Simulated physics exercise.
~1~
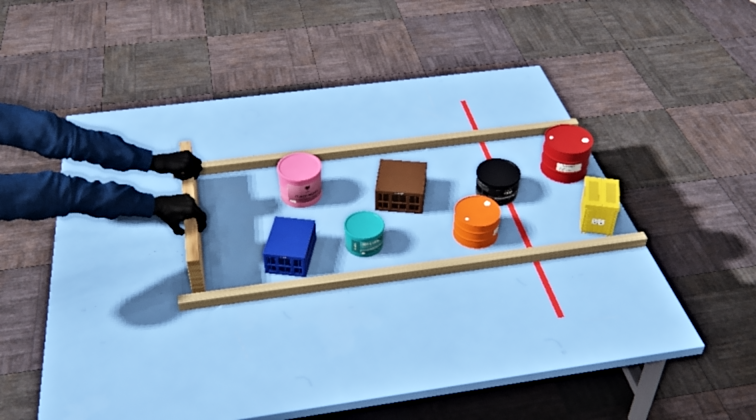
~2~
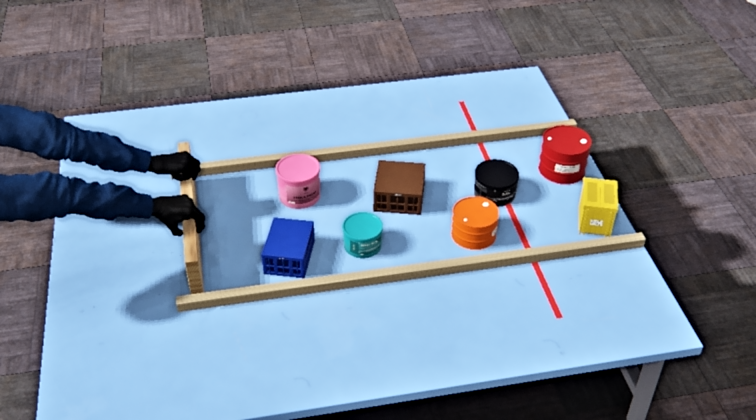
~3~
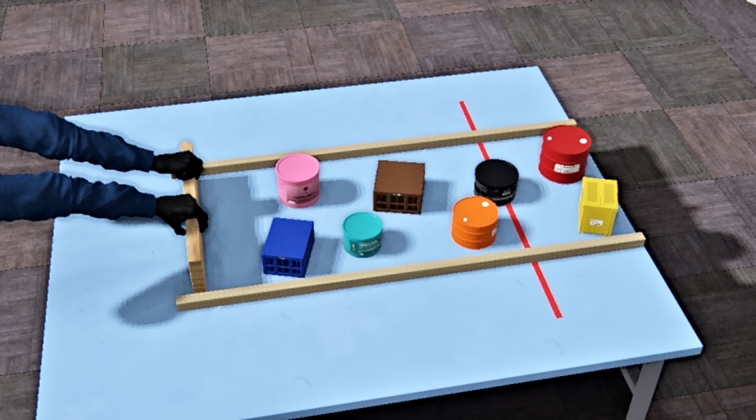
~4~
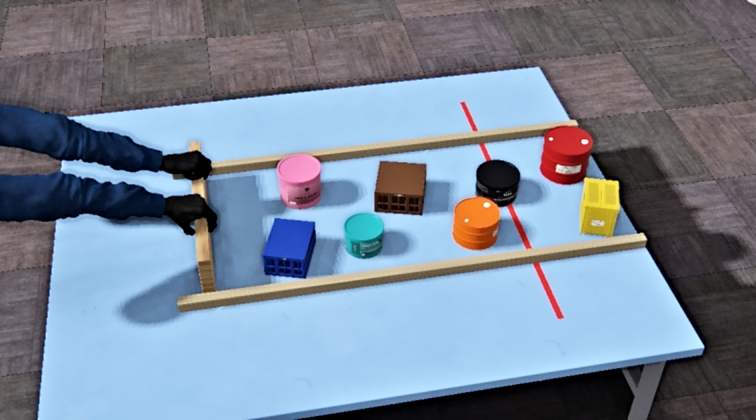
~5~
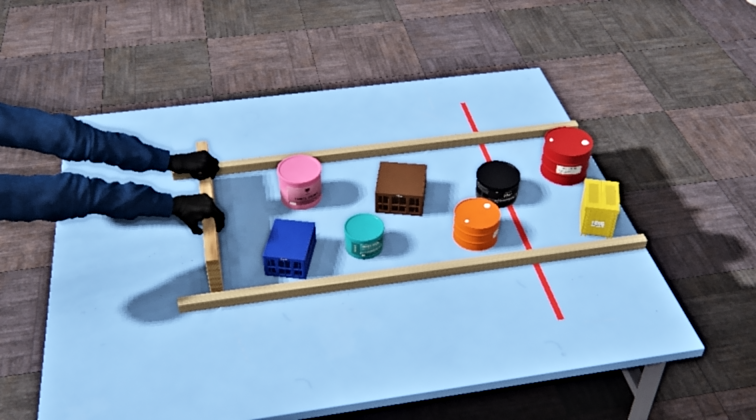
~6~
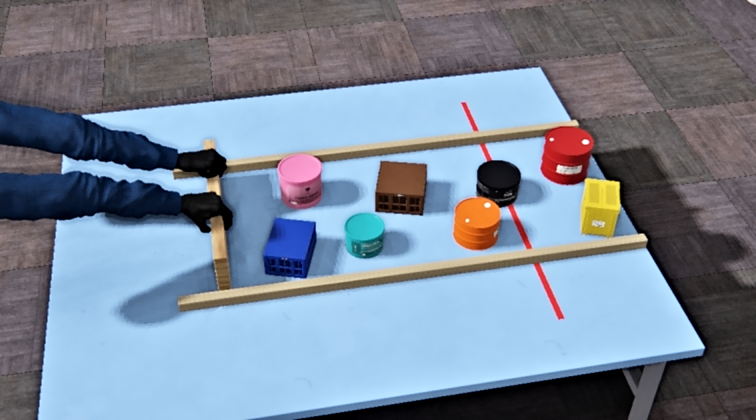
We see gloved hands holding a plank behind eight colourful containers that stand between two wooden strips on a pale blue table crossed by red tape; the hands then slide the plank slightly right while the containers stay put.
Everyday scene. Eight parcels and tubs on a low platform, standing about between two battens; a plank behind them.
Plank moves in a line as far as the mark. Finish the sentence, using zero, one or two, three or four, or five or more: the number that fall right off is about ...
The number that fall right off is about one or two.
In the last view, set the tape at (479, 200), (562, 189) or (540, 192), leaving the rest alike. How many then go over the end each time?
Tallies in the order given: 0, 5, 4.
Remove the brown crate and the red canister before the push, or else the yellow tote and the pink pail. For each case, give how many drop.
The count is 1 in the first case and 0 in the second.
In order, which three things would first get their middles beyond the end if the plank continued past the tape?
They are the red canister, then the yellow tote, then the black pail.
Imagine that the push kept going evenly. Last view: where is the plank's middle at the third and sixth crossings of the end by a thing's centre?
At (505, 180) for the third, at (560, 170) for the sixth.
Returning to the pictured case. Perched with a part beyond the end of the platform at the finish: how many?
The total would be 2.
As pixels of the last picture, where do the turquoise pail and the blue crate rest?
Going in order: First (577, 211), then (539, 213).
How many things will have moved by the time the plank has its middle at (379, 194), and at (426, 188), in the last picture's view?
That makes 5 at the first spot and 6 at the second.
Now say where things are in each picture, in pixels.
The first frame shows yellow tote (599, 207); red canister (566, 154); black pail (497, 182); plank (192, 216); tape (506, 195).
The second frame shows red canister (564, 155); plank (190, 216).
The third frame shows black pail (496, 183); blue crate (289, 247).
The fourth frame shows yellow tote (599, 208); orange canister (476, 224).
The fifth frame shows red canister (566, 156); pink pail (300, 183).
The sixth frame shows yellow tote (599, 209); red canister (566, 156); black pail (498, 184); plank (217, 214); tape (506, 196).
A little later, none off yet; yellow tote at rest near (599, 209); red canister at rest near (566, 156); black pail at rest near (498, 184).
Next, none off yet; yellow tote at rest near (599, 209); red canister at rest near (566, 156); black pail shifted a little near (515, 183).
When it is over, the number that fall off is one or two; down, red canister and yellow tote.
